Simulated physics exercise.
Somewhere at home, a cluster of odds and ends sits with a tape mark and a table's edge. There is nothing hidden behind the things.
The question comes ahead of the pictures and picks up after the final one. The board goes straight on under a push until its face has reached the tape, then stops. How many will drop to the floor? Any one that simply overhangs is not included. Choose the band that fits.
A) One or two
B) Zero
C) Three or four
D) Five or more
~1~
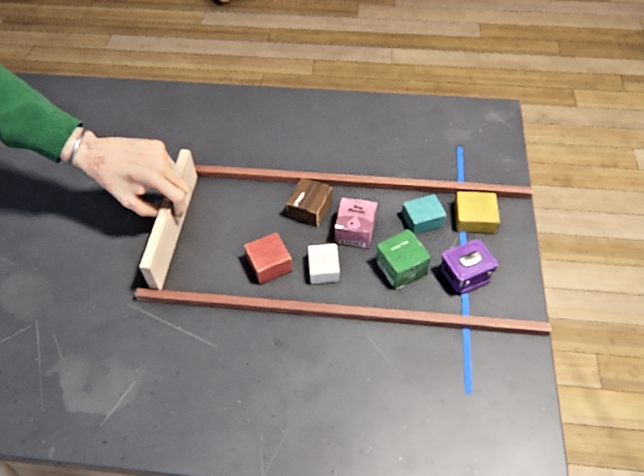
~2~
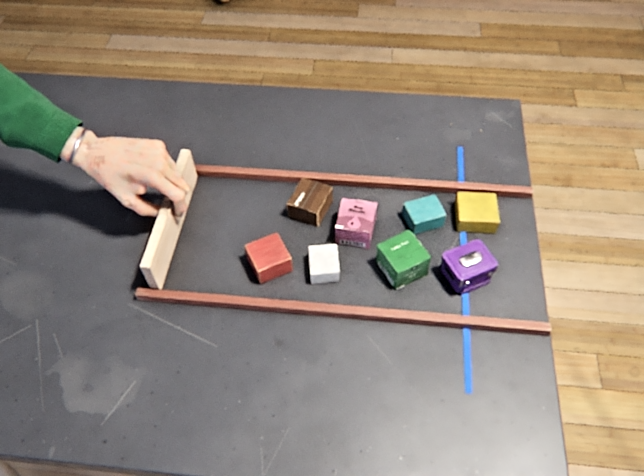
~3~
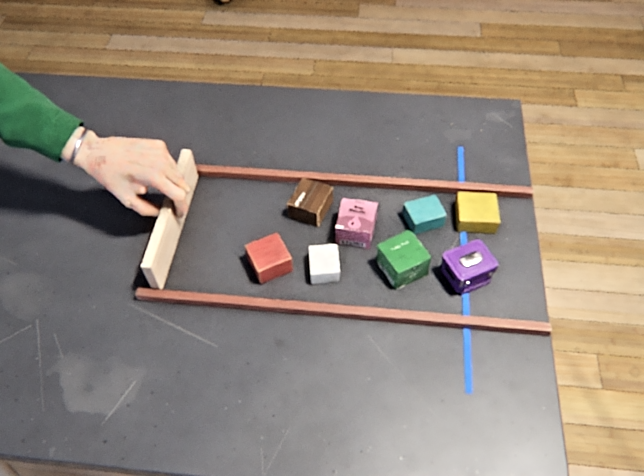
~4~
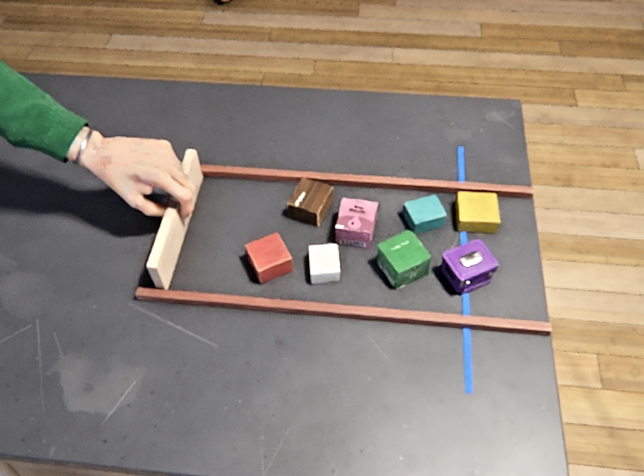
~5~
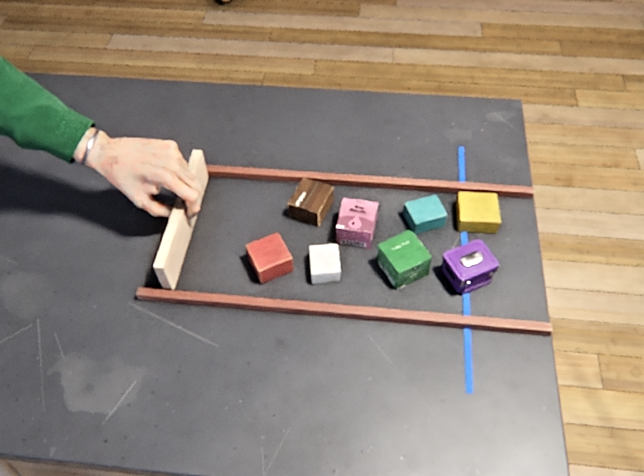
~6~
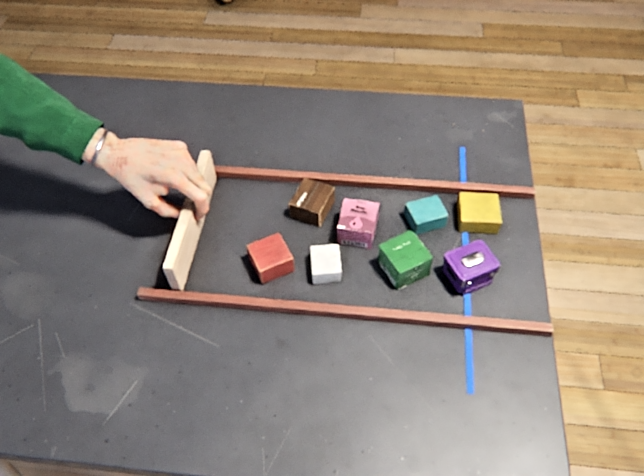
Option C: Three or four.
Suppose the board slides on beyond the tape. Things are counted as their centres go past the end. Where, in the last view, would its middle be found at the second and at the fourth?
Around (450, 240); afterwards around (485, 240).
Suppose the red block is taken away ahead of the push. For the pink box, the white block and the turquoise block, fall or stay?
Pink box safe, white block safe, turquoise block safe.
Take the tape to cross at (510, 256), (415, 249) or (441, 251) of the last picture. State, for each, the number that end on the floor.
Going through them in order, you'd see 5, 0 and 1.
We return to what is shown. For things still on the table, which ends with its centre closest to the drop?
That's the turquoise block.
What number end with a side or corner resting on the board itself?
The answer is 3.
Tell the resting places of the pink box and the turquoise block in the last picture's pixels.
Looks like one lands around (492, 248), and the other around (521, 225).
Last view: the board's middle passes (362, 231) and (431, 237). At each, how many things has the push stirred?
Moved so far: 6, later 8.
Soon after, none off yet; yellow block at rest near (479, 213); purple case at rest near (470, 267); turquoise block at rest near (426, 215).
Then, none off yet; yellow block at rest near (479, 213); purple case moved about its own width near (511, 273); turquoise block moved a little near (439, 217).
At rest, the number that fall off is three or four; fallen, green box, purple case and yellow block.
